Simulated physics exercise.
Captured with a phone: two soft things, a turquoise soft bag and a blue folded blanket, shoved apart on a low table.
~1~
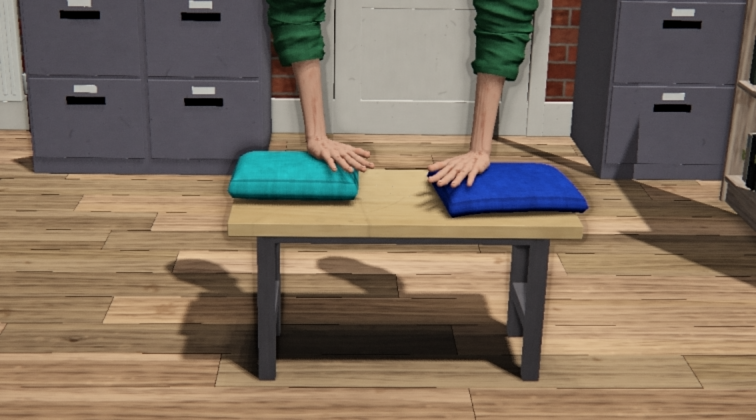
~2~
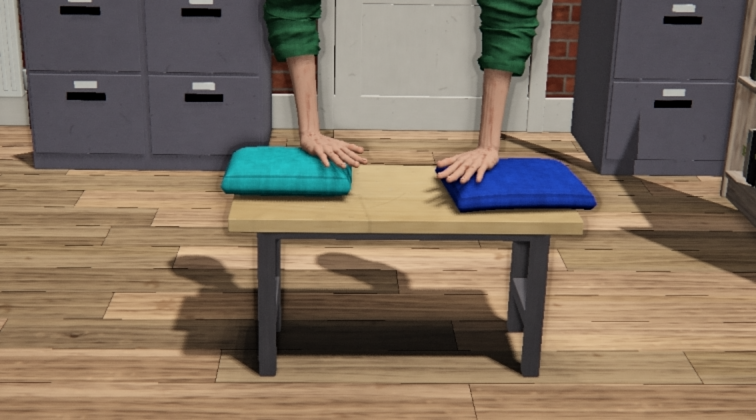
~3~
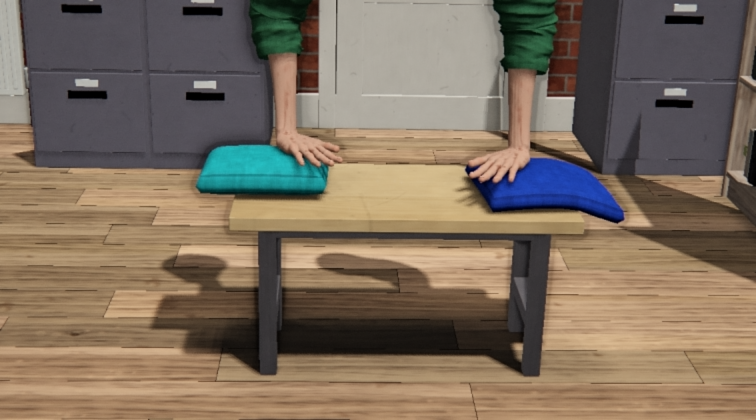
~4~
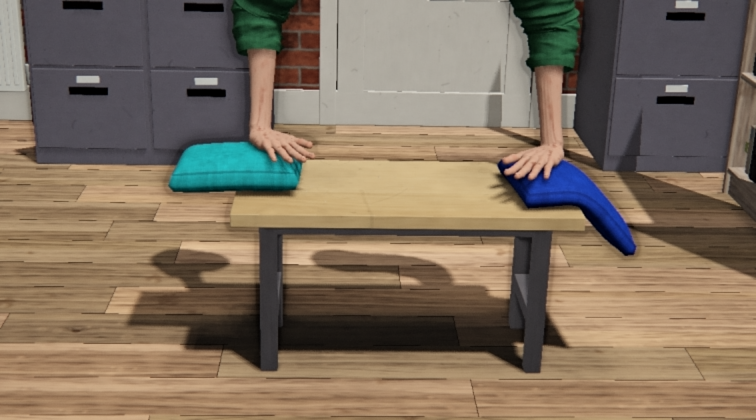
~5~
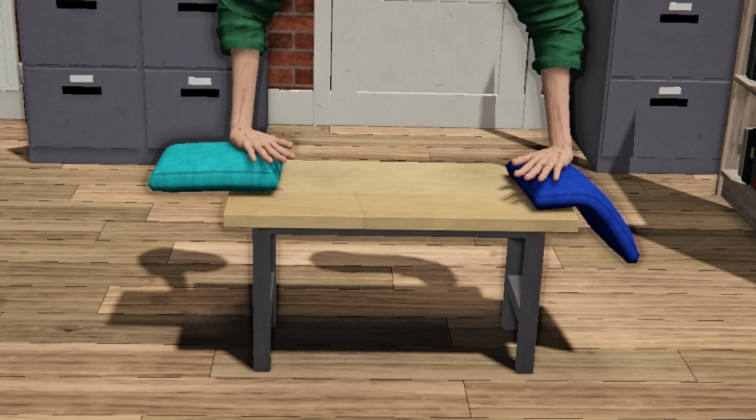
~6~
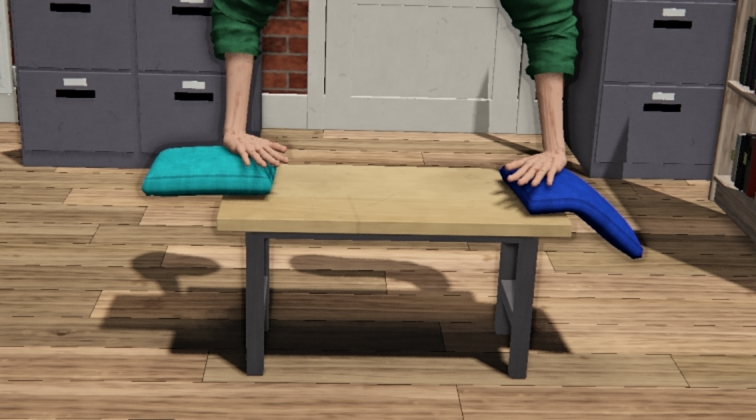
Two hands pushed a turquoise soft bag and a blue folded blanket apart on a low table, the bag sticking out flat past the left edge while the blanket drooped over the right.
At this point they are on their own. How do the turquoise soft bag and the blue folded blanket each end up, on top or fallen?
Finish: The turquoise soft bag fallen, the blue folded blanket fallen.
Then, 0.22 s past the final frame, soft bag tipping outwards near (207, 184); folded blanket falling near (579, 224).
Then, 0.46 s past the final frame, soft bag on the floor near (192, 291); folded blanket on the floor near (599, 339).
Then, 0.68 s past the final frame, soft bag on the floor near (125, 311); folded blanket on the floor near (626, 346).
When it is over, soft bag on the floor near (111, 331); folded blanket on the floor near (630, 347). The turquoise soft bag goes down and the blue folded blanket slumps off the end.
